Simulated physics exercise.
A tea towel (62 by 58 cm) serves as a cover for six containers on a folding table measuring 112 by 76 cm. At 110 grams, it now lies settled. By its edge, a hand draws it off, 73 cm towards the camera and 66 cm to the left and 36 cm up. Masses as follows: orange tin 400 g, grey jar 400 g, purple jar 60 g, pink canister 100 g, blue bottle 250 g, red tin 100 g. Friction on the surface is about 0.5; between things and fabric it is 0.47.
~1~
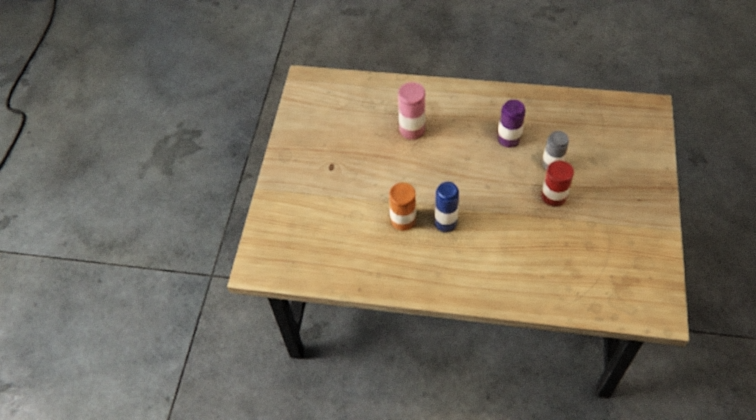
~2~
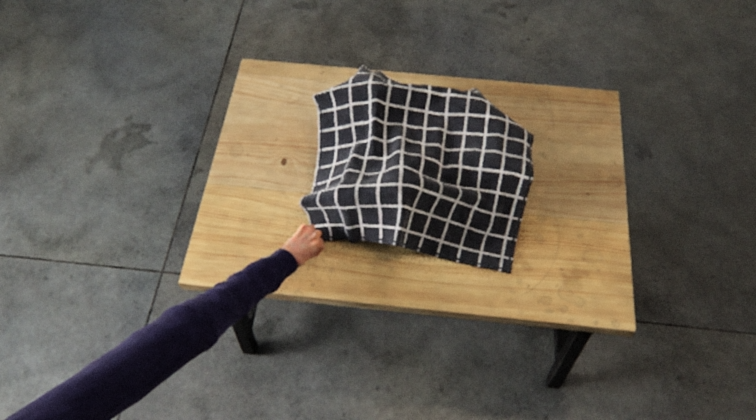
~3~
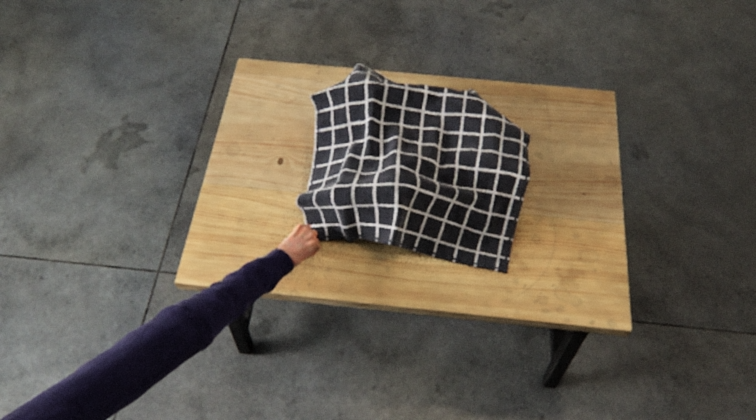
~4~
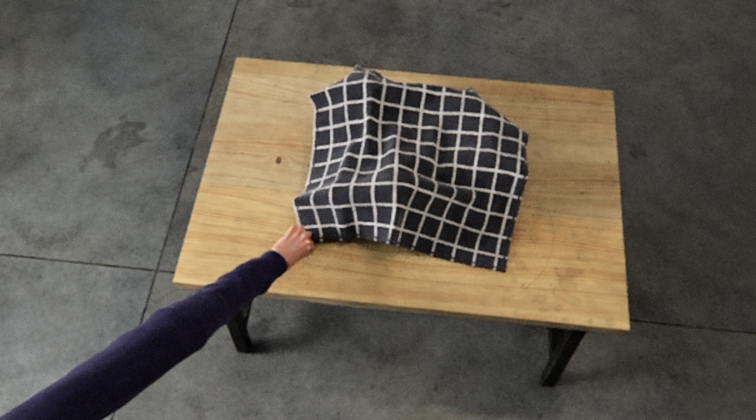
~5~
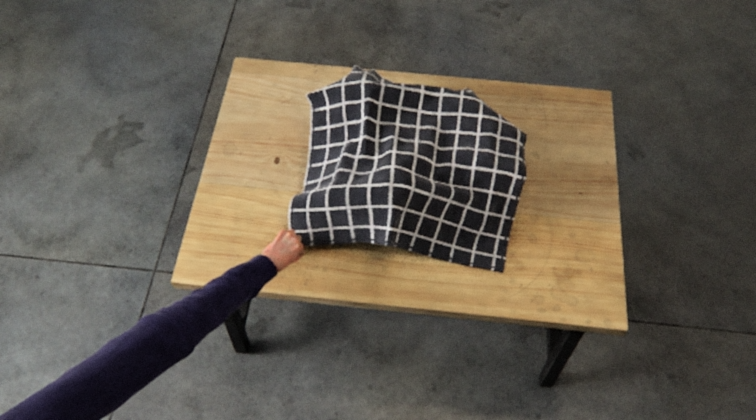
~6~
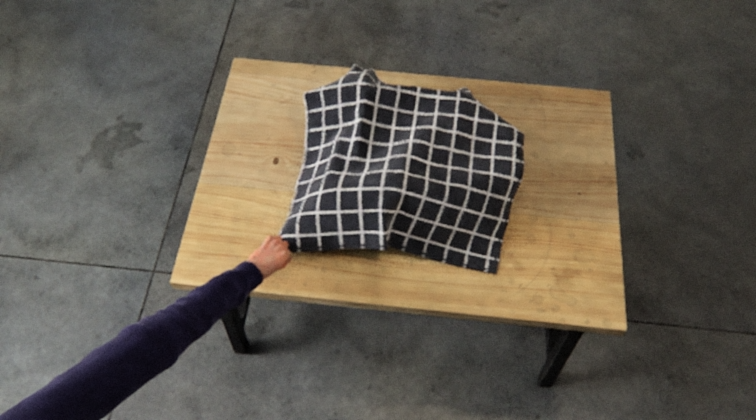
A hand tugging the near left corner of a checked cloth slightly leftward over a wooden table, after colourful containers stand uncovered.
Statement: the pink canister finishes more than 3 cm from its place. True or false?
False.
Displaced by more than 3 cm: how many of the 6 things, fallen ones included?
Tally: 2.
Next, middle of the tea towel at (332, 193); purple jar on its side, 11 cm off its start.
Then, middle of the tea towel at (214, 254); purple jar on its side, 18 cm off its start, blue bottle on its side, 11 cm off its start.
After that, middle of the tea towel at (99, 368); purple jar on its side, 23 cm off its start at (373, 138), blue bottle on its side, 11 cm off its start at (361, 237).
Later, middle of the tea towel at a place out of view; purple jar on its side, 23 cm off its start, blue bottle on its side, 11 cm off its start.
At the end, middle of the tea towel at a place out of view; pink canister 0 cm off its start at (356, 85), purple jar on its side, 23 cm off its start at (373, 138), blue bottle on its side, 11 cm off its start at (367, 243).
